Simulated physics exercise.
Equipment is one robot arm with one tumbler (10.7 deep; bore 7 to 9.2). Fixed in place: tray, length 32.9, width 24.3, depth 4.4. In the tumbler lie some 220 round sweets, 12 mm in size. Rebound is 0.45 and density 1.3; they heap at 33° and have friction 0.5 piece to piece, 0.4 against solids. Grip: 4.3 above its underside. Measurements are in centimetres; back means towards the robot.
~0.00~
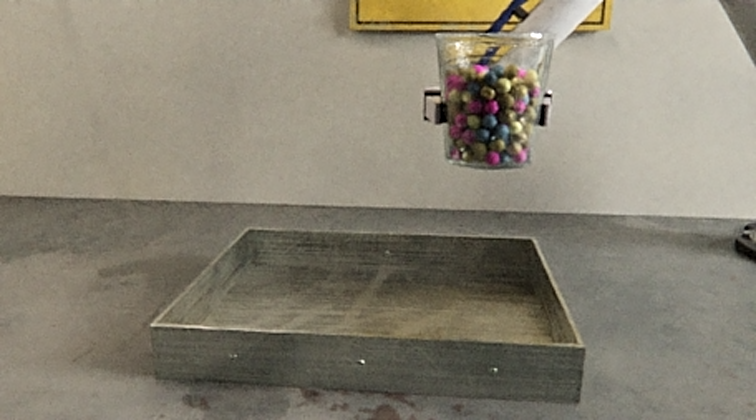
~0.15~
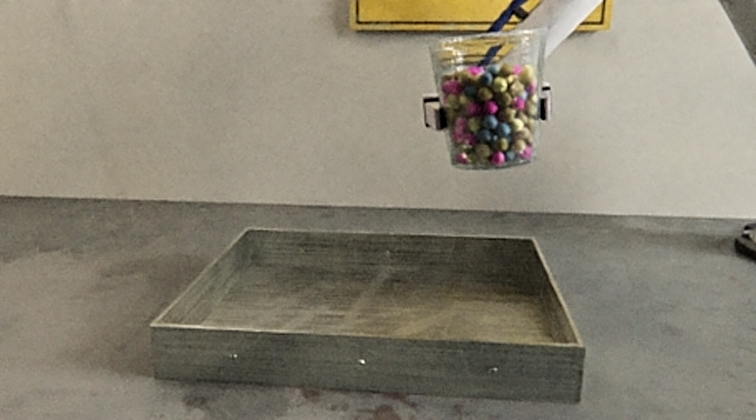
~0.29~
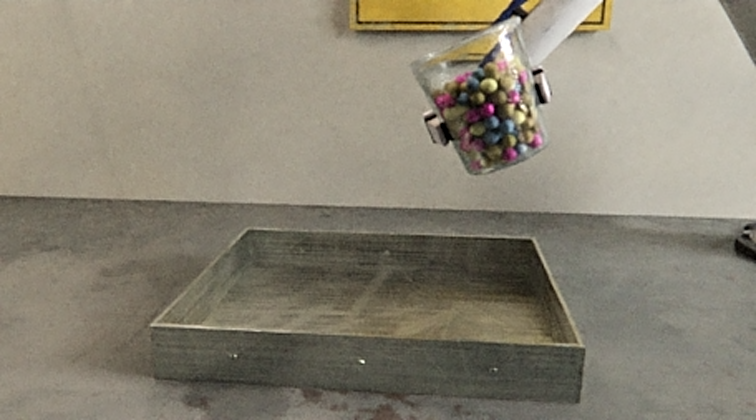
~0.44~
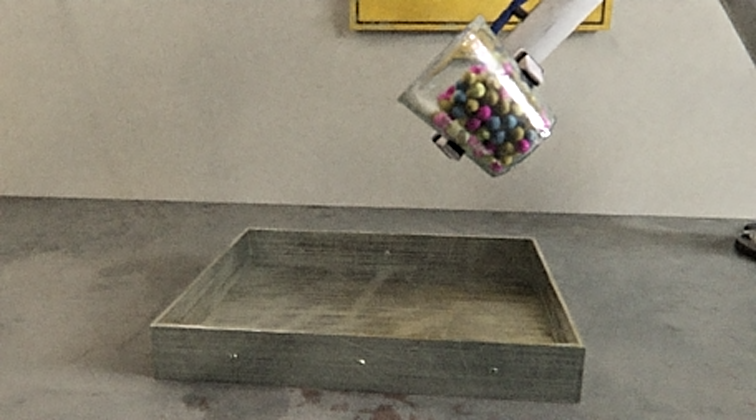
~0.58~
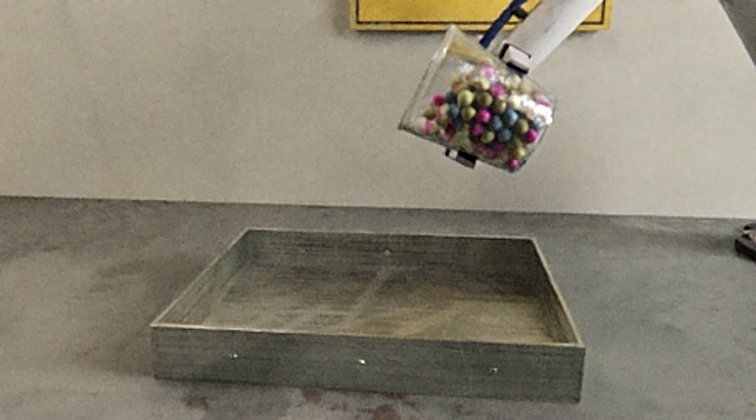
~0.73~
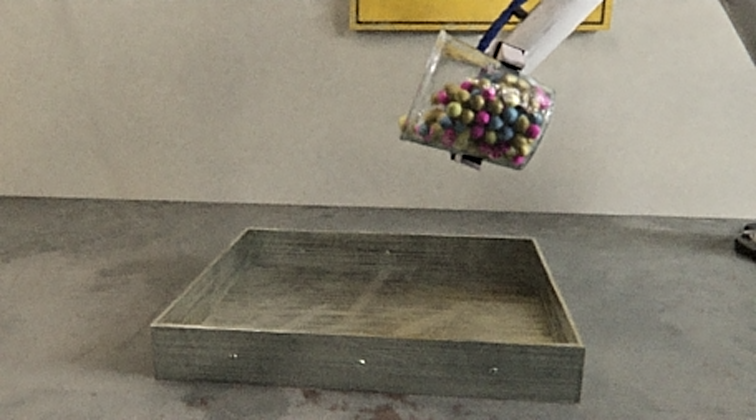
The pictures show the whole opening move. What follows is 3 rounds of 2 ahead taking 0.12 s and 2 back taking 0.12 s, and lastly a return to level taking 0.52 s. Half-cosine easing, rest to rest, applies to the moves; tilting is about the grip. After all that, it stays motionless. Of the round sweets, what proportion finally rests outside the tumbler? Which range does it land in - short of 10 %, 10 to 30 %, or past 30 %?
It lands in the 10 to 30 % range.
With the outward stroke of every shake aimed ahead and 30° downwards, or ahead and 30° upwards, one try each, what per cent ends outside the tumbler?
Estimates, in order: 5 % then 15 %.
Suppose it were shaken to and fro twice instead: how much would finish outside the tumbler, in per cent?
Then about 10 per cent.
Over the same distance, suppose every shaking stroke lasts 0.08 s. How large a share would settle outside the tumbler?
30 %.
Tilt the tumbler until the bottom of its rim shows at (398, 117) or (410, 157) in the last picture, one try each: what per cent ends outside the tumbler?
0 % and 60 %.
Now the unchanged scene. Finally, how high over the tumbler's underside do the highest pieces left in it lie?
9.5 cm.
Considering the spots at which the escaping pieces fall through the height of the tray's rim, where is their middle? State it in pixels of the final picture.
I'd say somewhere around (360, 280).
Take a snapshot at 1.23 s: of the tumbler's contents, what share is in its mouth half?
Some 50 percent is in that half.
By 1.23 s, tilted 70° forward, highest piece 22 above the table; 194 in the tumbler, 10 in the tray, 11 in flight or on a rim.
By 1.72 s, tilted 32° forward, highest piece 24 above the table; 183 in the tumbler, 32 in the tray.
By 2.17 s, level, highest piece 25 above the table; 182 in the tumbler, 33 in the tray.
By 3.22 s, level, highest piece 25 above the table; 182 in the tumbler, 33 in the tray.
Final count, 182 in the tumbler, 33 in the tray. That is 15 % outside the tumbler.
